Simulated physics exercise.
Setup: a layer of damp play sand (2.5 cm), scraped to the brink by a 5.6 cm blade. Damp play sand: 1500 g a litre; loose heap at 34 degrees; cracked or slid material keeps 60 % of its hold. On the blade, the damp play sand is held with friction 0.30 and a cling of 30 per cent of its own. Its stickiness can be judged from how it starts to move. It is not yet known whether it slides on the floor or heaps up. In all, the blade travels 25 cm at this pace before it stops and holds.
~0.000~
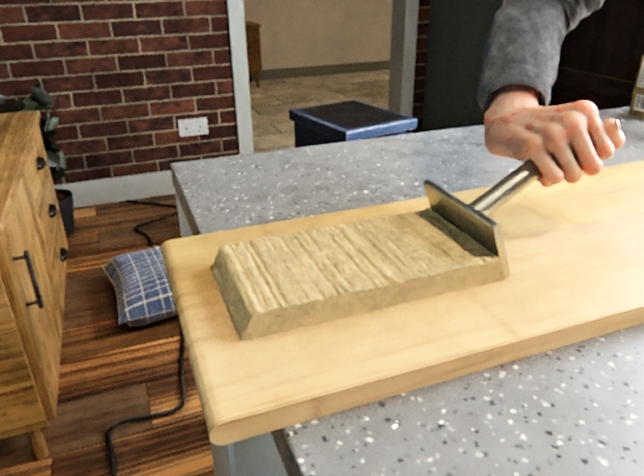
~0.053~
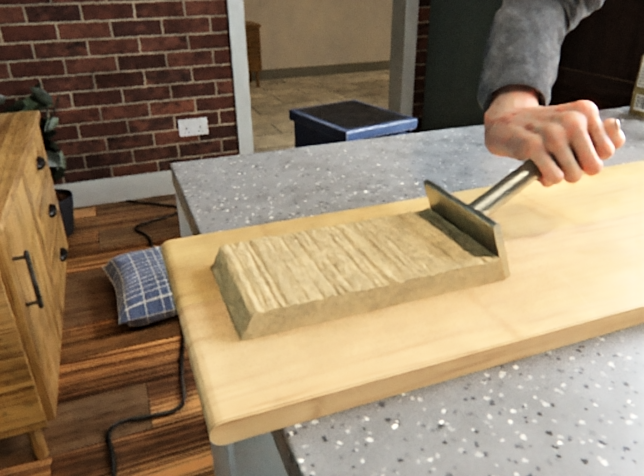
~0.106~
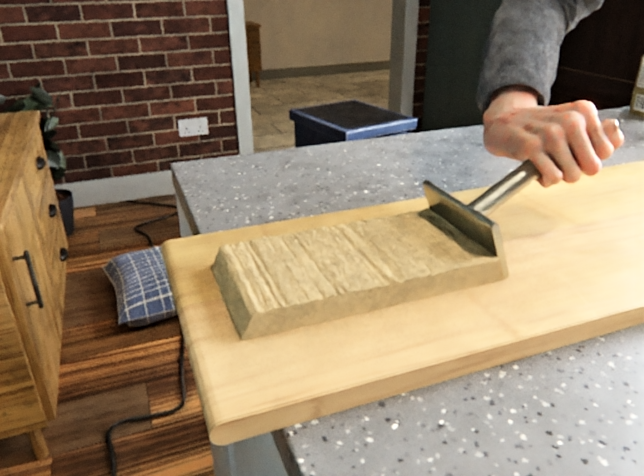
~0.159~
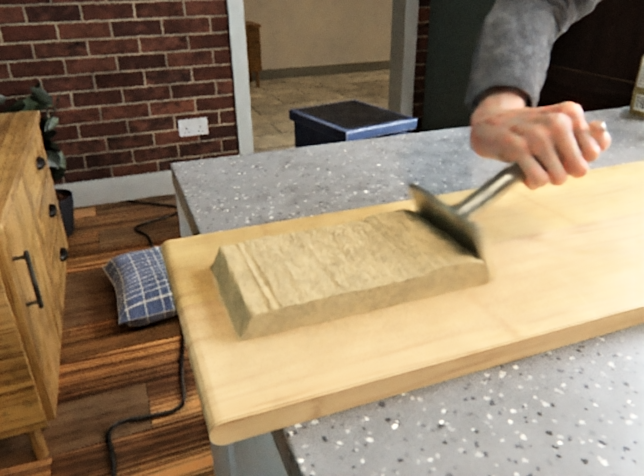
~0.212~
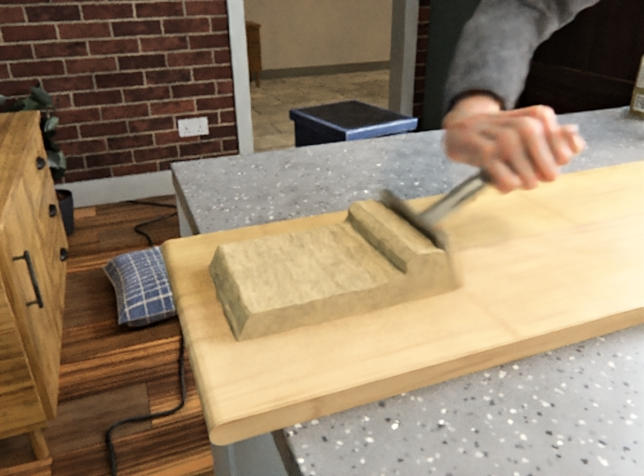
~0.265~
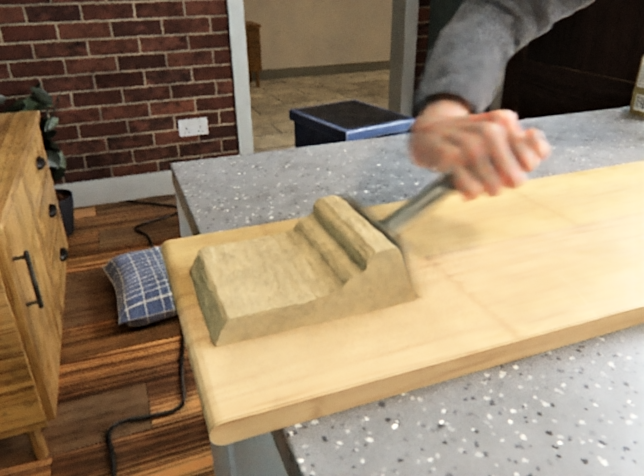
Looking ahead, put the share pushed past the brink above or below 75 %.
Outcome: Exceeding 75 %.
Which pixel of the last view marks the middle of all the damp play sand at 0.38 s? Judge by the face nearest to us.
Roughly pixel (230, 328) on the near face.
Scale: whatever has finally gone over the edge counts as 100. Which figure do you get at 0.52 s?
Estimate: 40 %.
After 0.38 s, 0 % has gone over the edge.
After 0.52 s, 37 % has gone over the edge.
After 0.66 s, 79 % has gone over the edge.
After 0.80 s, 83 % has gone over the edge.
After 1.38 s, at the end, 84 % has gone over the edge.
